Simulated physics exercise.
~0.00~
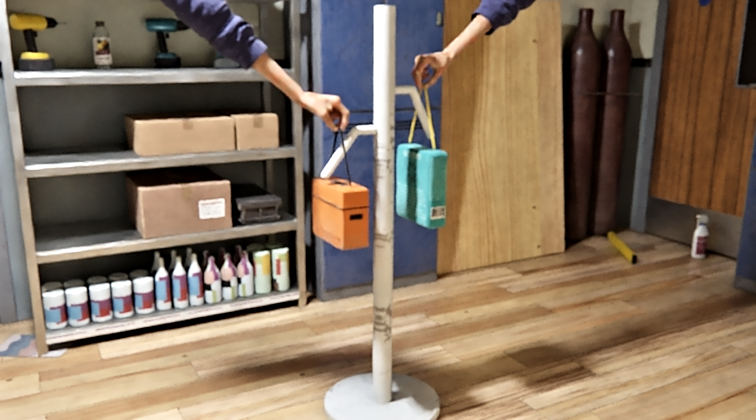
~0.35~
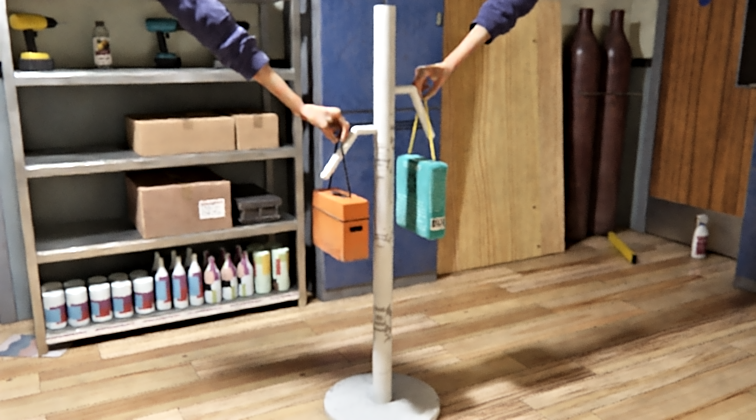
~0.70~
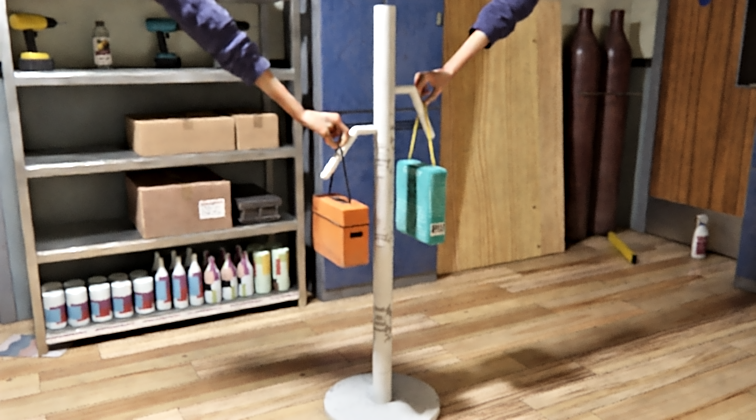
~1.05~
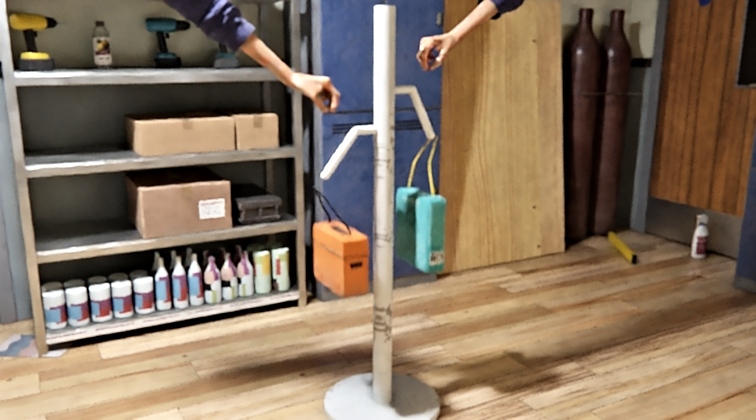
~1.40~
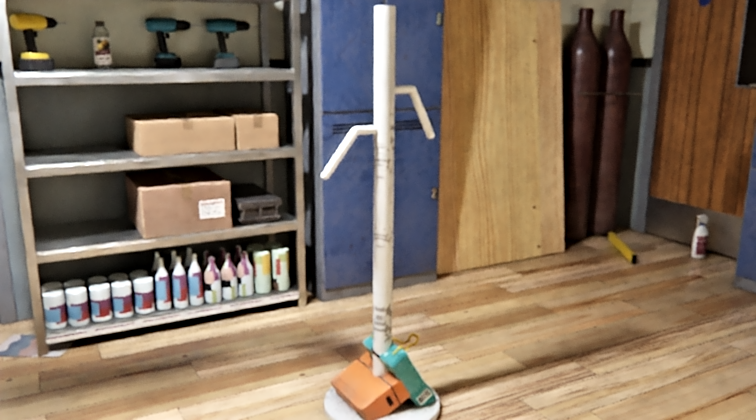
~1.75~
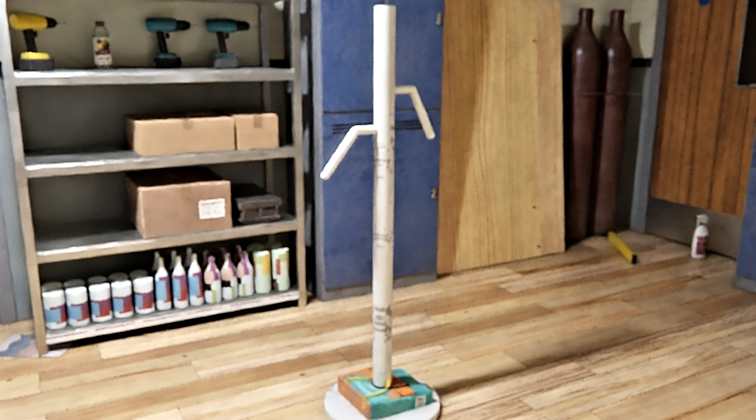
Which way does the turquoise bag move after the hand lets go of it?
The turquoise bag moves down, dropping from beside the right peg to the foot of the stand.
